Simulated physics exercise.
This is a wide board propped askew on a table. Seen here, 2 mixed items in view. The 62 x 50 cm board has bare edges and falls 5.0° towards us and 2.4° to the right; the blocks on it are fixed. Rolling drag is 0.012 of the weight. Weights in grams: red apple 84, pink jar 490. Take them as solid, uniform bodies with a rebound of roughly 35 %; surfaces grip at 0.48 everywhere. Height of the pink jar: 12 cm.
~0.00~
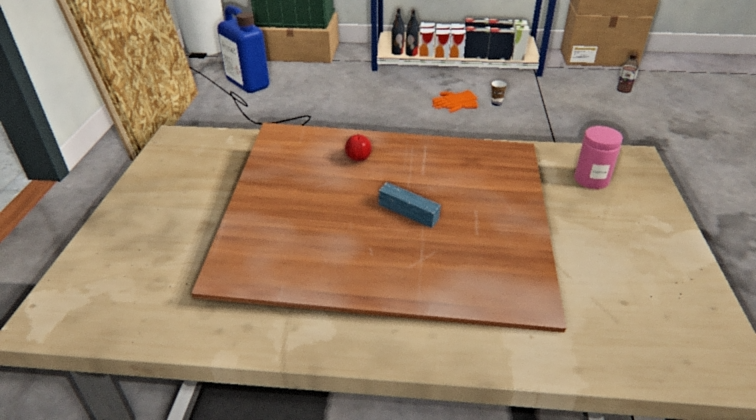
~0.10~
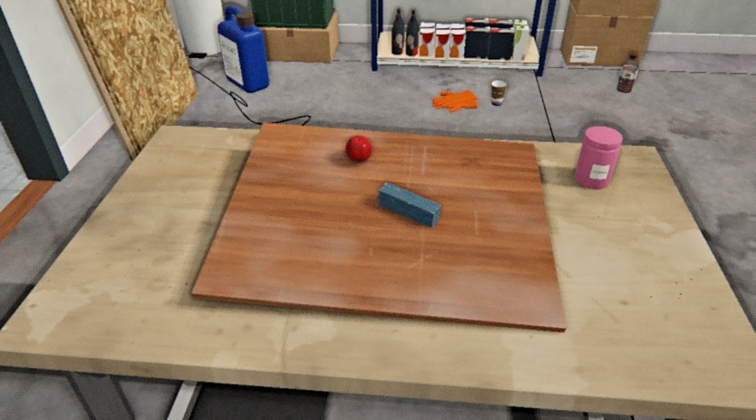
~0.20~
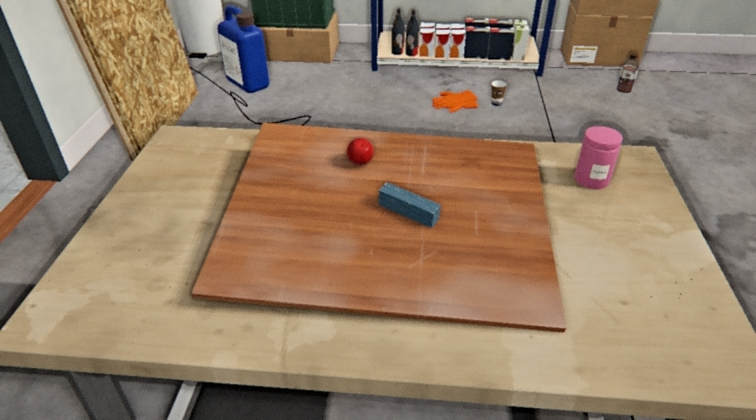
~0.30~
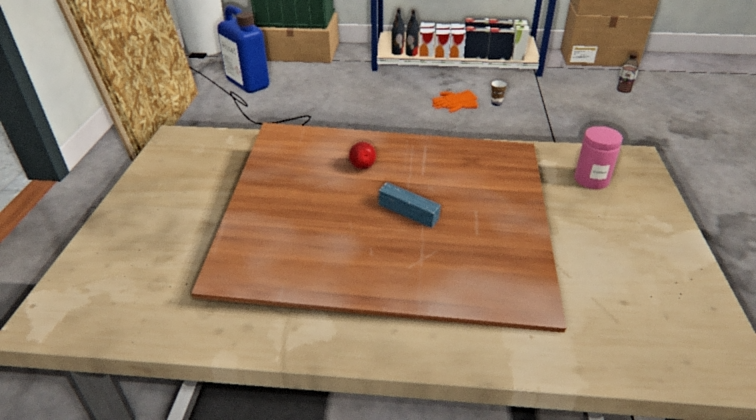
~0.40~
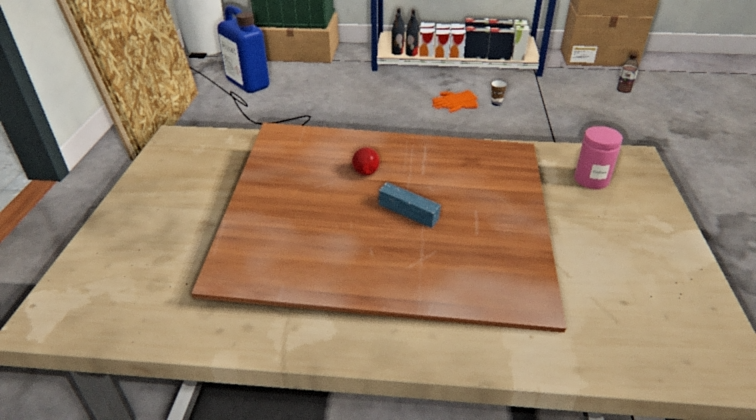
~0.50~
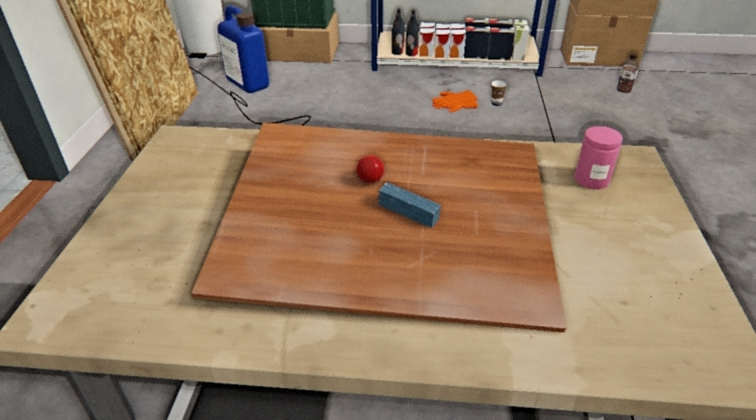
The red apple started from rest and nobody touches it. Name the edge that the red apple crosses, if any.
It comes to this: Near side.
By 1.30 s, 13 cm of board to the near edge; red apple near (356, 240).
By 1.80 s, it has gone over the near edge; red apple near (379, 388).
When it is over (2.0 s), it has gone over the near edge; pink jar within 8 cm of the start.
